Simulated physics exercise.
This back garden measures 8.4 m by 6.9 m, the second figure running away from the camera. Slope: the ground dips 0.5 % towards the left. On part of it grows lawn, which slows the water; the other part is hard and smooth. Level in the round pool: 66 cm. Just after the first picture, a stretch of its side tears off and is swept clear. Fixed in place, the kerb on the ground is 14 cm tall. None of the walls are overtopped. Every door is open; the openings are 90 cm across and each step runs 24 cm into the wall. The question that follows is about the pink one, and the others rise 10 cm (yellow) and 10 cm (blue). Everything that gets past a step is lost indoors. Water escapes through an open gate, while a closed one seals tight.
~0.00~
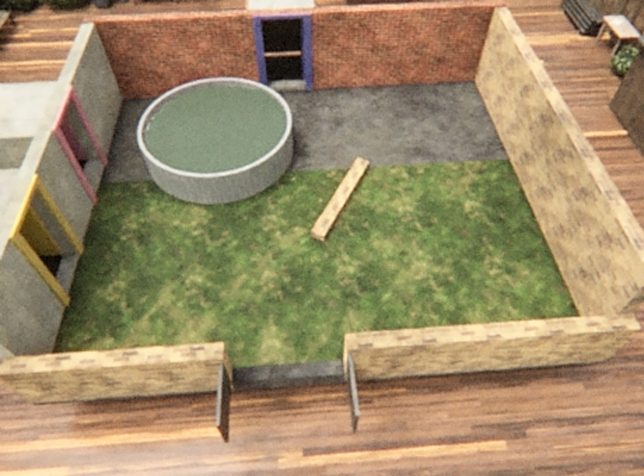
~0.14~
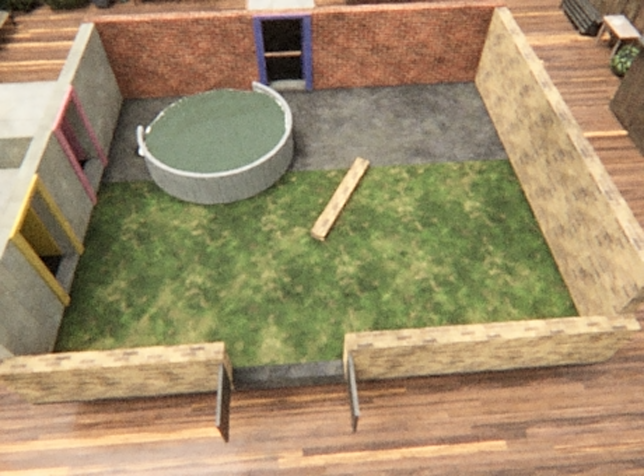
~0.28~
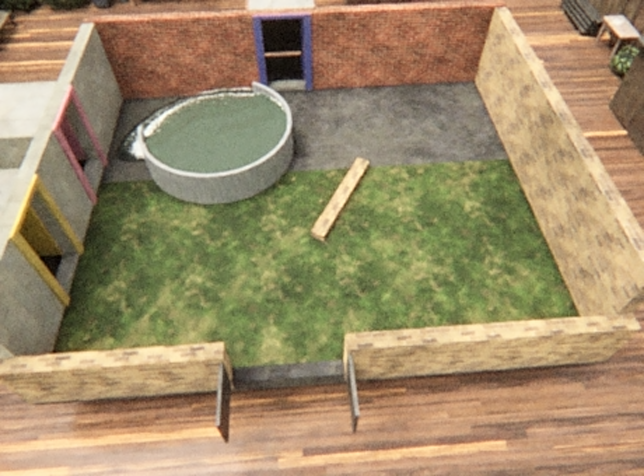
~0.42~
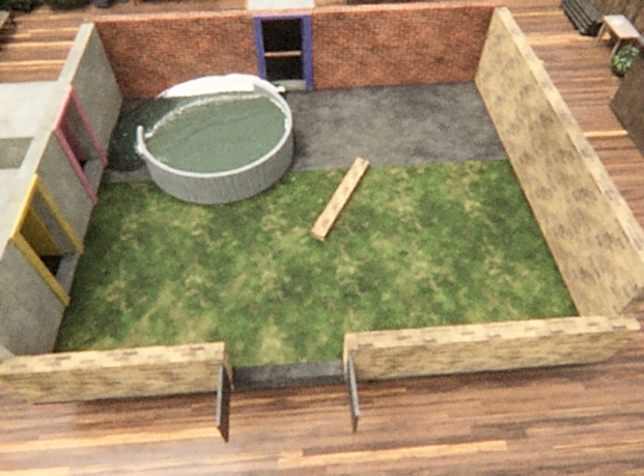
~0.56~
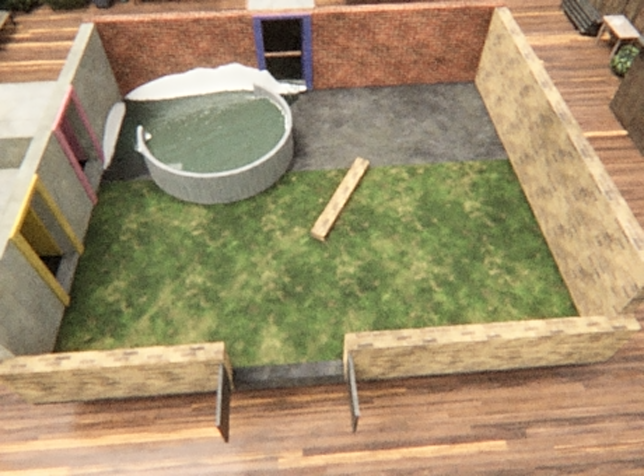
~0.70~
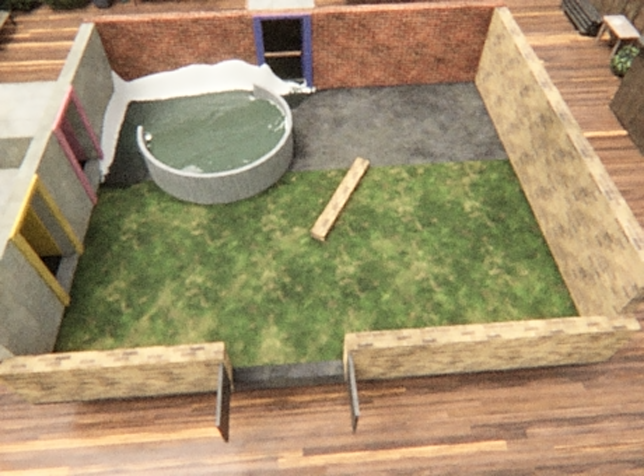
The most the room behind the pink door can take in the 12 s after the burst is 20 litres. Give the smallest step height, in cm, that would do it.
I would say 17 cm.
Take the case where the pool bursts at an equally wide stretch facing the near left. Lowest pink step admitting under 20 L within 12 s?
In that case you'd want it roughly 36 cm high.
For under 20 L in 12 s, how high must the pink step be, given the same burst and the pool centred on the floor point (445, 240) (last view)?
It must be around 9.5 cm tall.
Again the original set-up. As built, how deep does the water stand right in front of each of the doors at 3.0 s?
Depth at pink 24 cm, at yellow 13 cm, at blue 17 cm.
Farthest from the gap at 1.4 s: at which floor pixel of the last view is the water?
At about (382, 86).
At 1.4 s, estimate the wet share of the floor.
Roughly 15 percent of the floor is wet.
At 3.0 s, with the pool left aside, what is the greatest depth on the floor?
About 38 cm.
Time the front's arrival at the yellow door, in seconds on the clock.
Yellow 2.6 s.
After 1.4 s water covers 15 % of the floor, deepest (72 cm) near (162, 98); 8 cm at the pink door, 0 litres in over its 27 cm step.
After 3.0 s water covers 45 % of the floor, deepest (38 cm) near (123, 100); 24 cm at the pink door, 0 litres in over its 27 cm step.
After 12.0 s water covers 100 % of the floor, deepest (16 cm) near (201, 96); 8 cm at the pink door, 0 litres in over its 27 cm step.
At the pink door as built, the water arrived by 0.7 s and peaked near 26 cm at 2.8 s.
With a step of 15 cm, 28 litres would have come in within the 12 s; with 20 cm, 8 litres. So under 20 litres takes about 17 cm.
